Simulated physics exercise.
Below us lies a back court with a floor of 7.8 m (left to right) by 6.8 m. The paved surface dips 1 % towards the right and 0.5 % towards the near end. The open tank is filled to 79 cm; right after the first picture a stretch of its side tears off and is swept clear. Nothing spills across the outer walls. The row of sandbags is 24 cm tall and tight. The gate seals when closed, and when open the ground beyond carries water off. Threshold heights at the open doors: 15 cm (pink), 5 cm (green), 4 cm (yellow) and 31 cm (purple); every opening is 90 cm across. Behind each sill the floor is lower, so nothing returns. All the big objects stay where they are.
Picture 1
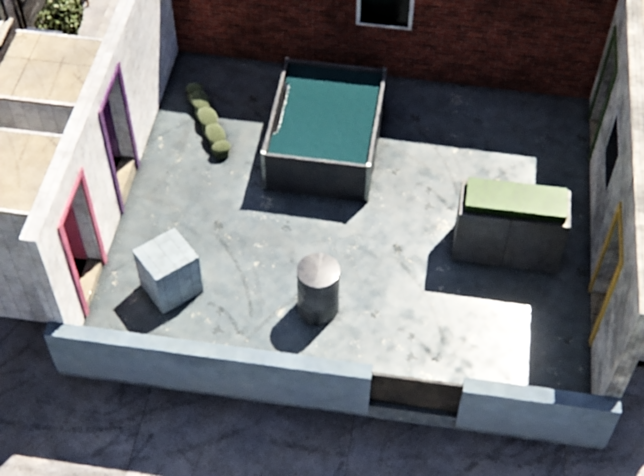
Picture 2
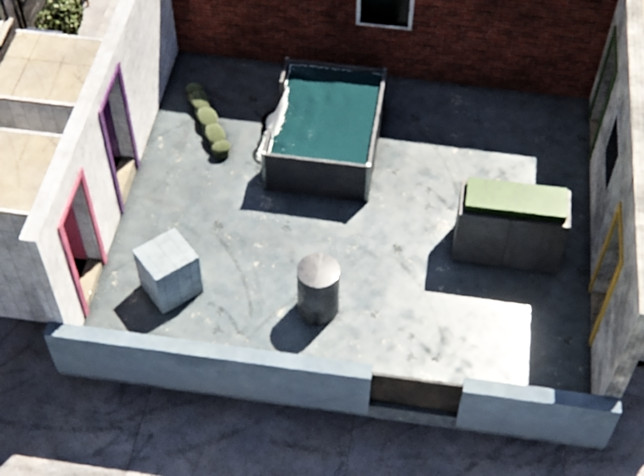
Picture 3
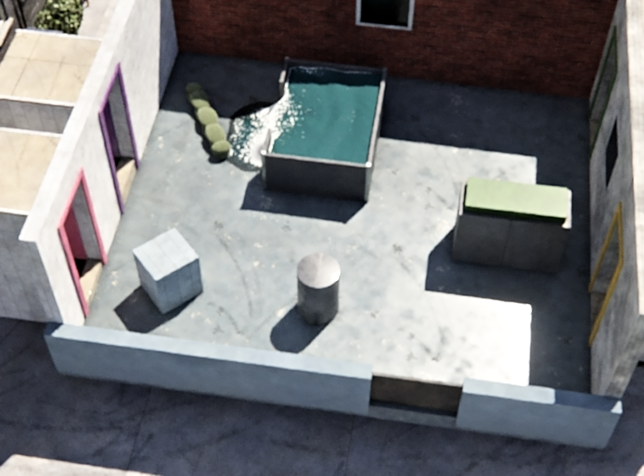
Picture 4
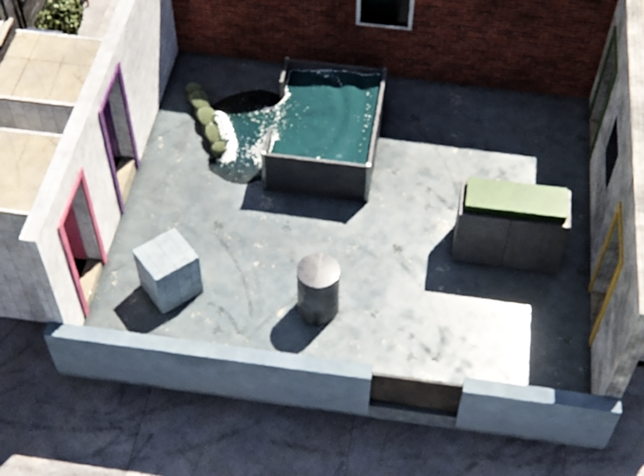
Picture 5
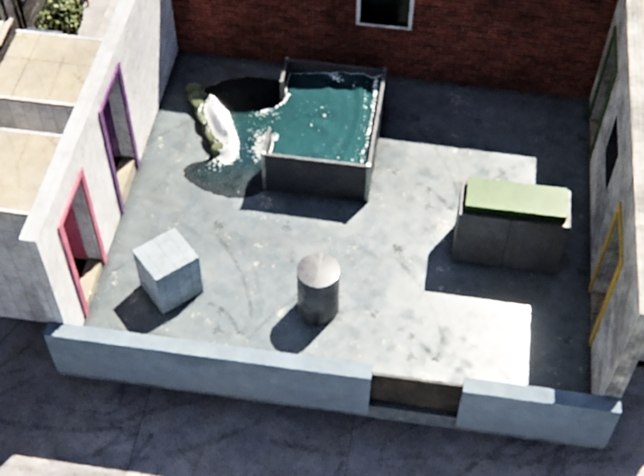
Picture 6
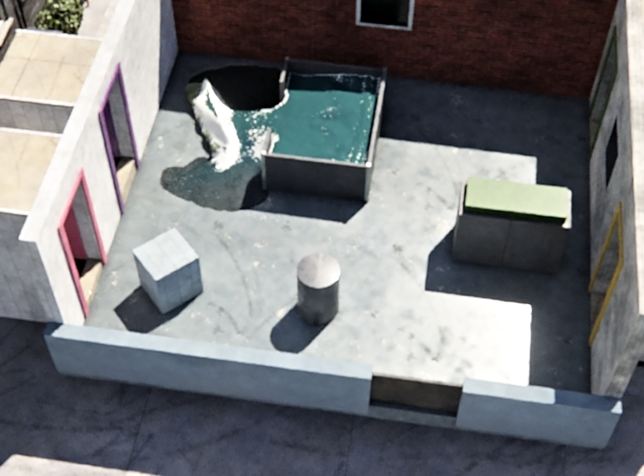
Open tank in a paved courtyard bursting along its left side, water gushing out over the green bushes and spreading across the floor.
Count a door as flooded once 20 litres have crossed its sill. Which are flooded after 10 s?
Within that time: At the pink door it keeps below the limit; at the green door it goes over the limit; at the yellow door it exceeds the limit; at the purple door it does not reach the limit.
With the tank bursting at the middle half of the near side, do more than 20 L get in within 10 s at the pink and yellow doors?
Then: Pink below, yellow past it.
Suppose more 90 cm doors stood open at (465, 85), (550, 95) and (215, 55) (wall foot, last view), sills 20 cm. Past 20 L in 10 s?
In turn: Not over, below, past it.
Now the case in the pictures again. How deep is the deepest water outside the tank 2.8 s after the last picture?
About 32 cm.
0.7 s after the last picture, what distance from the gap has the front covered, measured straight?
About 3.6 m.
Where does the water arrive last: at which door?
The yellow one.
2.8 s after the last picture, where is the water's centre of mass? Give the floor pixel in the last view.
Near (257, 151).
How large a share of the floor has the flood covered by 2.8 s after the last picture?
Near 40 per cent is wet.
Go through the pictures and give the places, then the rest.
The first frame shows the open tank at (326, 114) is whole and still, 79 cm deep.
In the second frame, water pours out at (278, 130) and has run 0.6 m, to a hidden place; typically 8 cm deep outside, 79 cm at the open tank's back.
In the third frame, water pours out at (278, 130) and has run 1.0 m, to (245, 110); typically 12 cm deep outside, 79 cm at the open tank's back.
In the fourth frame, water pours out at (278, 131) and has run 1.4 m, to (216, 109); typically 12 cm deep outside, 73 cm at the open tank's back.
In the fifth frame, water pours out at (278, 131) and has run 1.8 m, to (208, 91); typically 8 cm deep outside, 67 cm at the open tank's back.
In the sixth frame, the front is at (195, 81), 2.2 m from the gap at (278, 130); 4.0 m2 of floor is under water; 68 cm left at the back of the open tank.
Then, 0.7 s after the last picture water covers 20 % of the floor and is deepest (51 cm) near (229, 145); pink door not reached, green door not reached, yellow door not reached, purple door 8 cm at the sill, 0 L in.
Then, 1.5 s after the last picture water covers 30 % of the floor and is deepest (44 cm) near (215, 58); pink door 10 cm at the sill, 0 L in, green door not reached, yellow door not reached, purple door 15 cm at the sill, 0 L in.
Then, 2.8 s after the last picture water covers 40 % of the floor and is deepest (32 cm) near (234, 60); pink door 9 cm at the sill, 0 L in, green door not reached, yellow door not reached, purple door 12 cm at the sill, 0 L in.
Then, 5.3 s after the last picture water covers 65 % of the floor and is deepest (21 cm) near (282, 337); pink door 13 cm at the sill, 3 L in, green door 14 cm at the sill, 55 L in, yellow door not reached, purple door 4 cm at the sill, 0 L in.
Then, 9.3 s after the last picture water covers 95 % of the floor and is deepest (14 cm) near (576, 367); pink door 8 cm at the sill, 3 L in, green door 9 cm at the sill, 147 L in, yellow door 14 cm at the sill, 75 L in, purple door 2 cm at the sill, 0 L in.
